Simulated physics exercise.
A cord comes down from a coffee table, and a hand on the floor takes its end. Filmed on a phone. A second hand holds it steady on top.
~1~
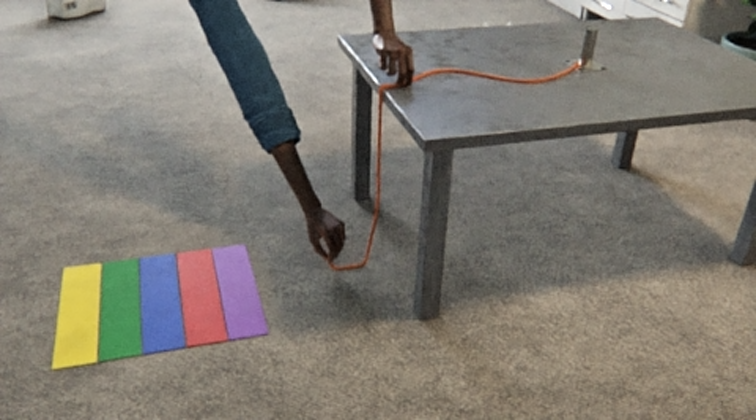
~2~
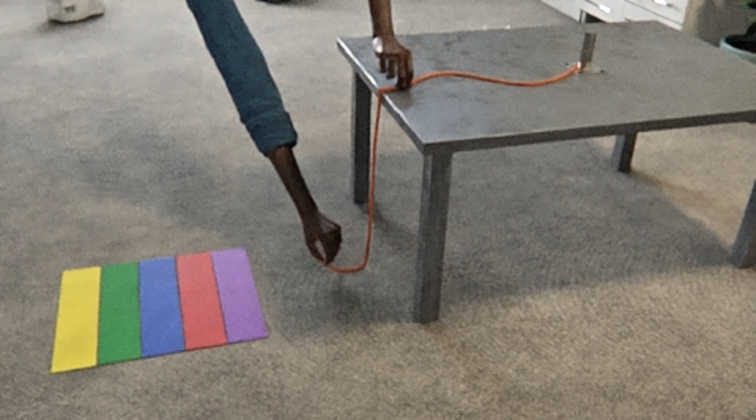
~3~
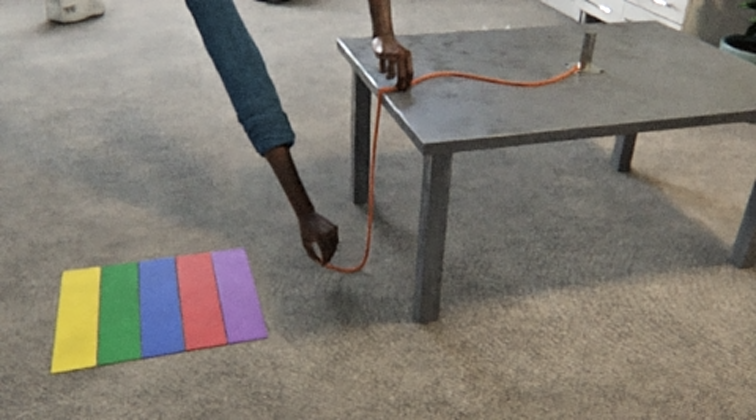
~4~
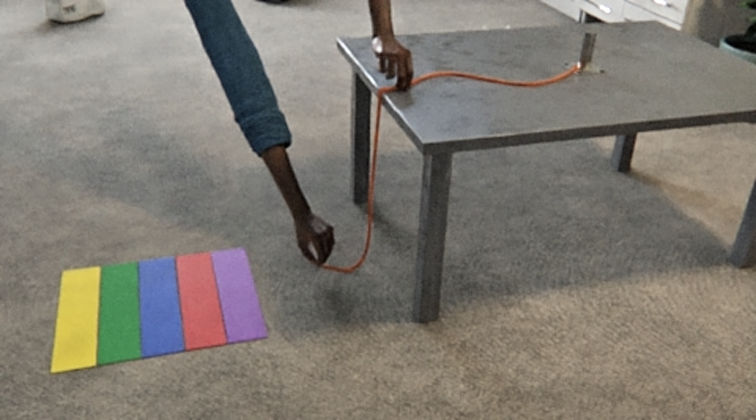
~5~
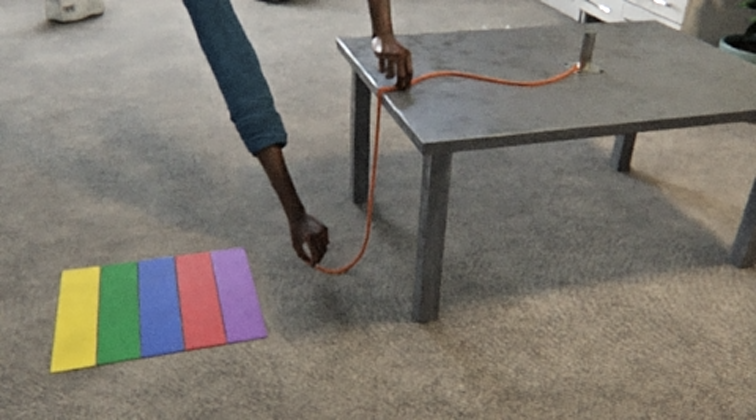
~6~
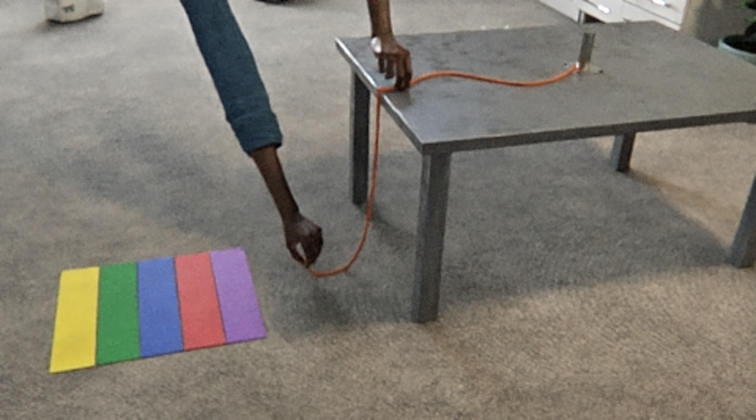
Orange cord hanging over a grey coffee table's edge, one hand resting at the edge, another drawing its end slowly left.
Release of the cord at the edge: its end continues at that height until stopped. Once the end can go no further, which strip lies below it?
The blue strip lies below it.
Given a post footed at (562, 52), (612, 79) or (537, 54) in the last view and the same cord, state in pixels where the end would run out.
Near (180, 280); near (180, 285); near (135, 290).
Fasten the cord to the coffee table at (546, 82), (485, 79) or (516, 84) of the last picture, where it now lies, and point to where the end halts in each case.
In order: (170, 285), then (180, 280), then (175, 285).
Soon after, end near (240, 274); over purple.
Then, end near (188, 281); over red.
At full stretch, end near (159, 285); over blue. It gets as far as the blue strip.
